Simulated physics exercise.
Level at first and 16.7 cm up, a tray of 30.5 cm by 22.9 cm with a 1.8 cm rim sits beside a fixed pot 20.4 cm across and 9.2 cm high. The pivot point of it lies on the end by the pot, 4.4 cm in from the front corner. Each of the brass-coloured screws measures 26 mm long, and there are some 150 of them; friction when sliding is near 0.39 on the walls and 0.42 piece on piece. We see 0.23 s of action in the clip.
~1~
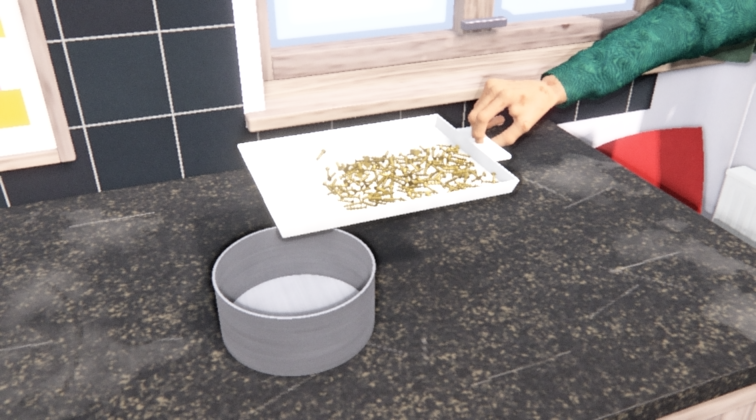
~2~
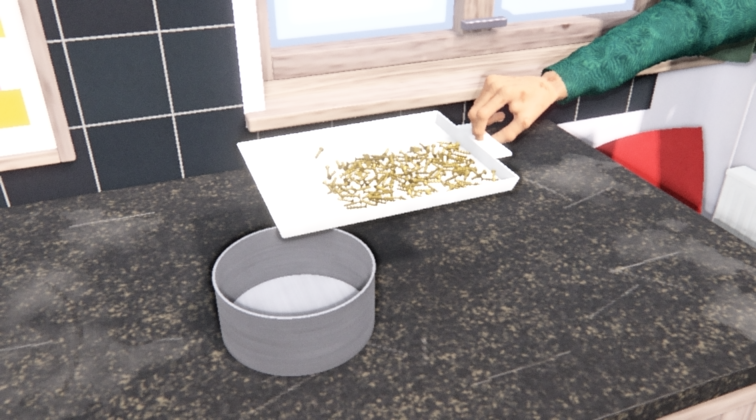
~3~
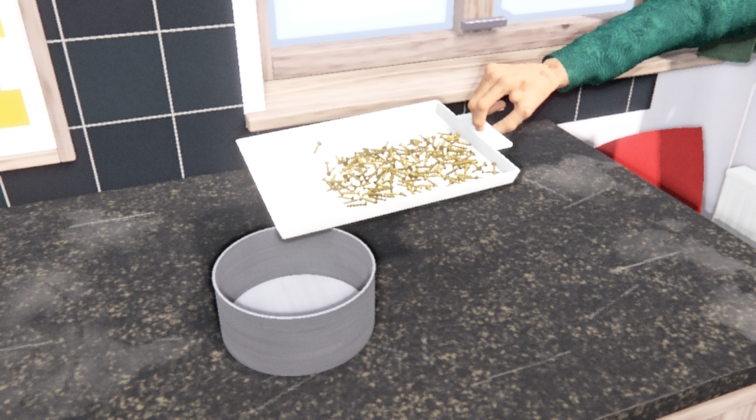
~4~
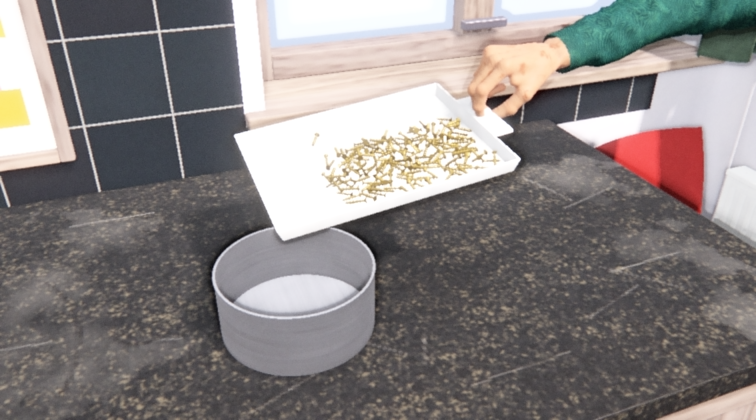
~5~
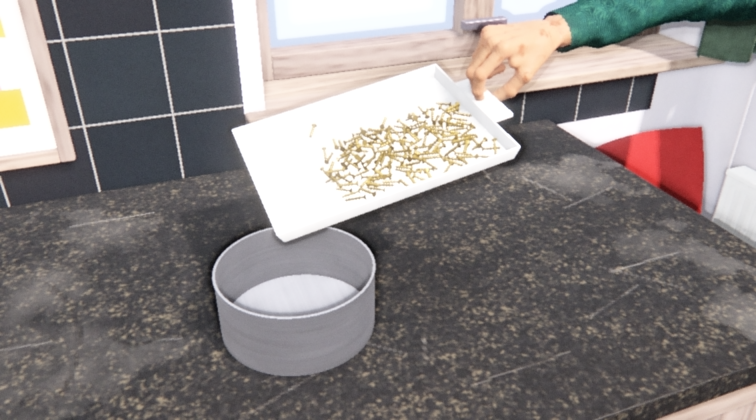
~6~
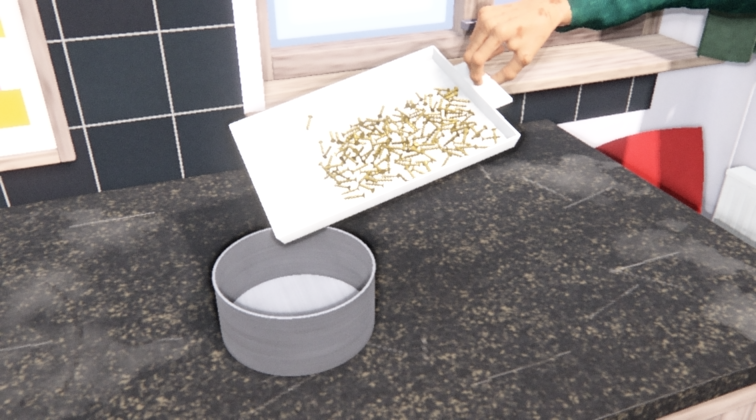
A white tray scattered with small brass-coloured screws is held over a dark speckled kitchen countertop, seen from slightly above by a still camera. A round grey pot stands below its left end, with black tiles and a wooden-framed window behind. A hand in a green sleeve steadily raises the tray's right end, steepening its slope toward the pot while the screws stay bunched on it.
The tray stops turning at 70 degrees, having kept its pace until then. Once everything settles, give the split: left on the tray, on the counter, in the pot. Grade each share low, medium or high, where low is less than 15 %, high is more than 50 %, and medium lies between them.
Shares - left on the tray: Low, counter: Medium, pot: High.
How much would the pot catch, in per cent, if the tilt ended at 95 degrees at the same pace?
70 per cent.
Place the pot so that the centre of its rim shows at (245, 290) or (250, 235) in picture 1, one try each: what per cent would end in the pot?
The shares would be near 95 and 0 per cent respectively.
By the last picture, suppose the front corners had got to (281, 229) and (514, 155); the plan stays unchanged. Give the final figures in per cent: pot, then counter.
Pot: 85, counter: 5.
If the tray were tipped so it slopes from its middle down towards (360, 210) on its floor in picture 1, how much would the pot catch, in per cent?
Roughly 65 % of the pieces.
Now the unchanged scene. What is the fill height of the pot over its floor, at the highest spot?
Height: Approx. 2.5 cm.
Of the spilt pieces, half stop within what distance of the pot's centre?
I'd say close to 18 centimetres.
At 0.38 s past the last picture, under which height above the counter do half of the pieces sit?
I'd say near 22 cm.
Then, 0.23 s after the last picture, tilt 45 degrees; the tray holds 100 %, the pot 0 %.
Then, 0.38 s after the last picture, tilt 62 degrees; the tray holds 100 %, the pot 0 %.
Then, 0.66 s after the last picture, tilt 70 degrees; the tray holds 5 %, the pot 55 %.
In the end, tray 5 %, counter 35 %, pot 60 %.
